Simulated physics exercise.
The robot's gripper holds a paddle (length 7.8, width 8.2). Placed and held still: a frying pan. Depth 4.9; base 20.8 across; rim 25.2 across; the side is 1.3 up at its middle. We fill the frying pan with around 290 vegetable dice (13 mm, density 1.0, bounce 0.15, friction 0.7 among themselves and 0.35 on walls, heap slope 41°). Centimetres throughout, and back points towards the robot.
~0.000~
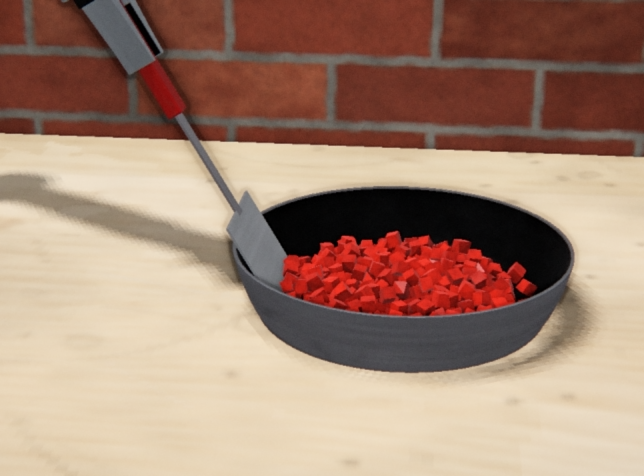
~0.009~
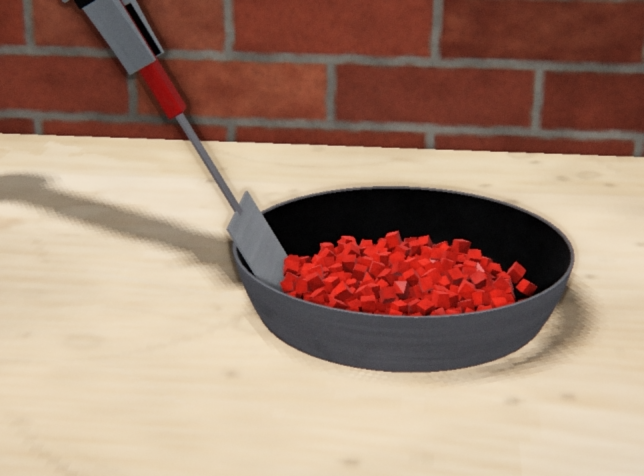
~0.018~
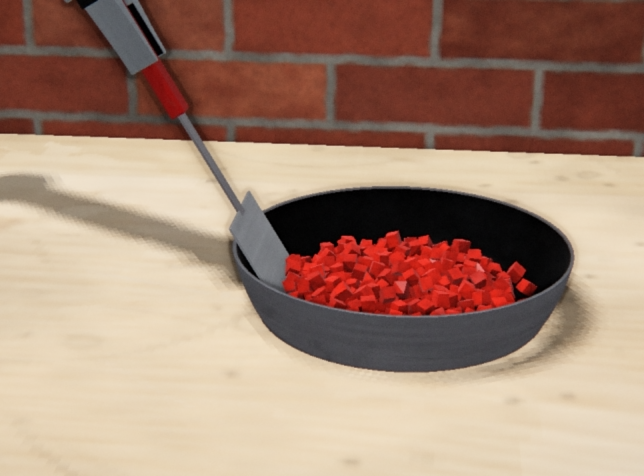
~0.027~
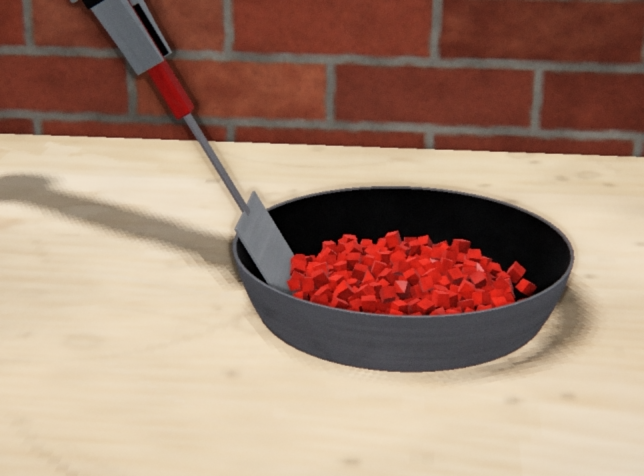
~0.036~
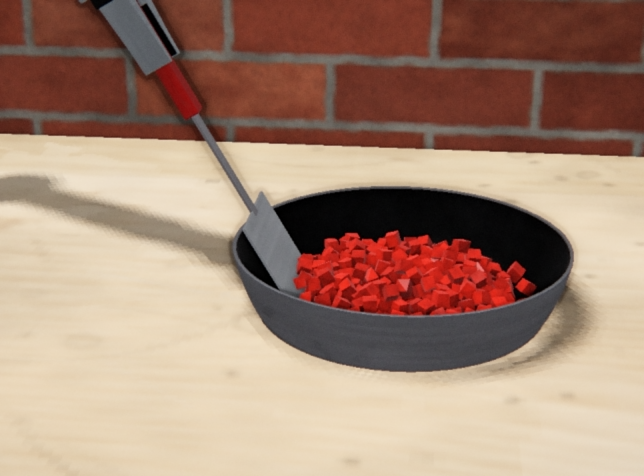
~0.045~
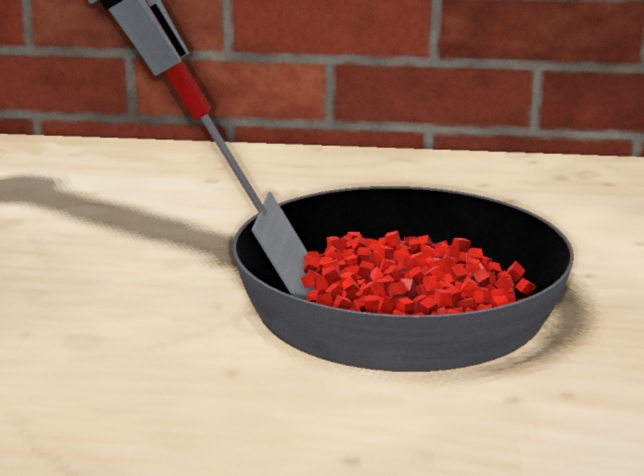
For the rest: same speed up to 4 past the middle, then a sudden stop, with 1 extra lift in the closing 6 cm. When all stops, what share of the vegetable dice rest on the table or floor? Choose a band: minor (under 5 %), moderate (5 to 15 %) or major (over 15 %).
Minor.
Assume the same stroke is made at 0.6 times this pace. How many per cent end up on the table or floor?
Something close to 0 per cent ends up on the table or floor.
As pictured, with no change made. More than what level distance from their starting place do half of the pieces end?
Level distance of roughly 5 cm.
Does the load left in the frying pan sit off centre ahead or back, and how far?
It sits some 5.0 centimetres ahead of centre.
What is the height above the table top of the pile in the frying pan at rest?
Roughly 6.0 centimetres.
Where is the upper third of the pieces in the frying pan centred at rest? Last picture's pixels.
Look near (507, 270).
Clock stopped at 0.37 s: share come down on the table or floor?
Share at that moment: Roughly 0 %.
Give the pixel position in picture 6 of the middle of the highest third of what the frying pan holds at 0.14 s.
Roughly pixel (446, 271).
After 0.09 s, sloping 60°, highest piece 4 above the table; 290 in the frying pan.
After 0.14 s, sloping 60°, highest piece 6 above the table; 290 in the frying pan.
After 0.37 s, sloping 60°, highest piece 6 above the table; 288 in the frying pan, 2 on the table or floor.
After 1.42 s, sloping 60°, highest piece 6 above the table; 288 in the frying pan, 2 on the table or floor.
In the end, 288 in the frying pan, 2 on the table or floor. That is 1 % on the table or floor.
